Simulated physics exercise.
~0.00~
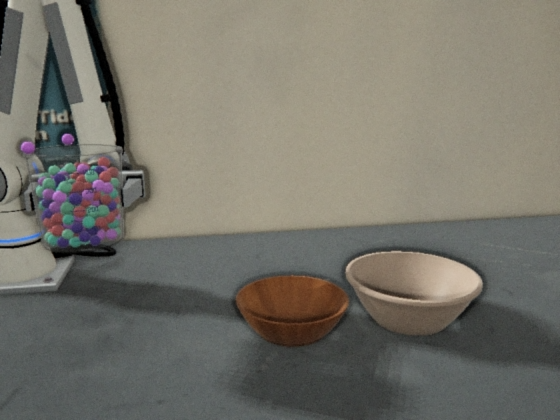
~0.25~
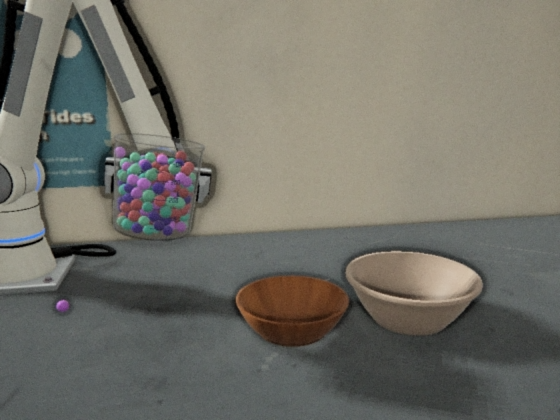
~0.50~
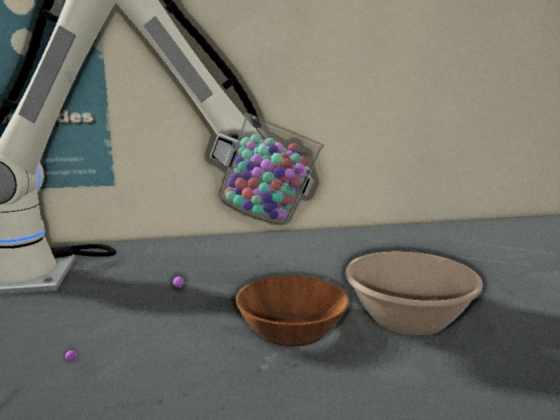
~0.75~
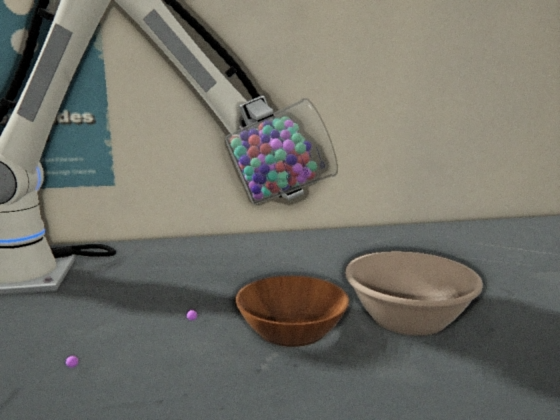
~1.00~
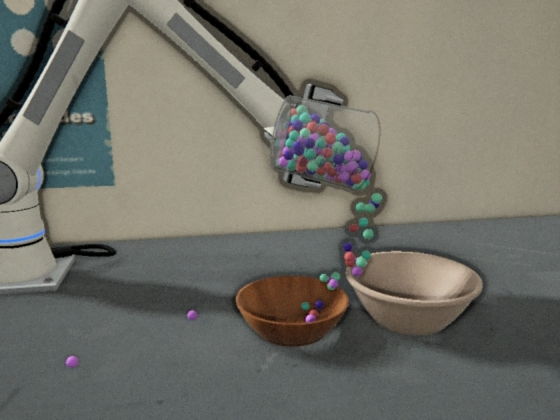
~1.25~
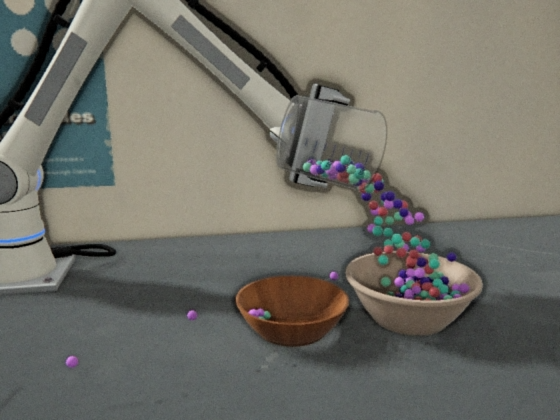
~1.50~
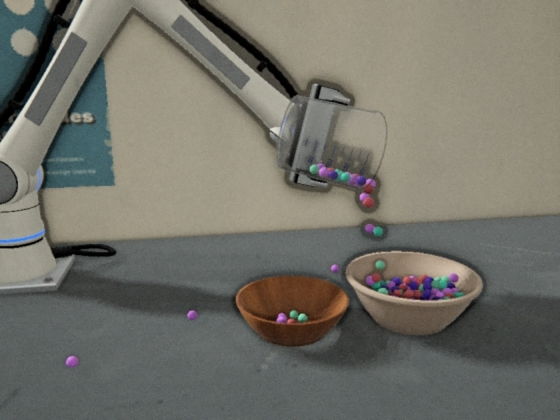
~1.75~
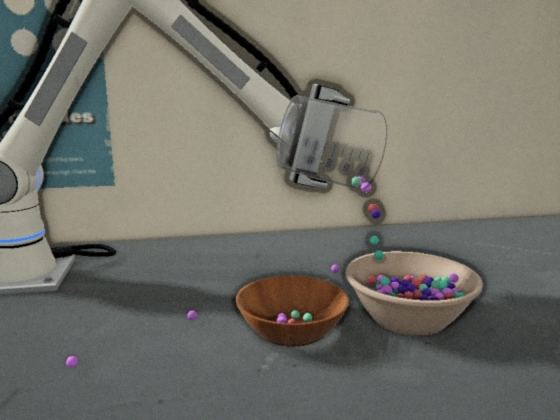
On a gray tabletop, a robot arm tips colorful balls mostly into the right bowl.
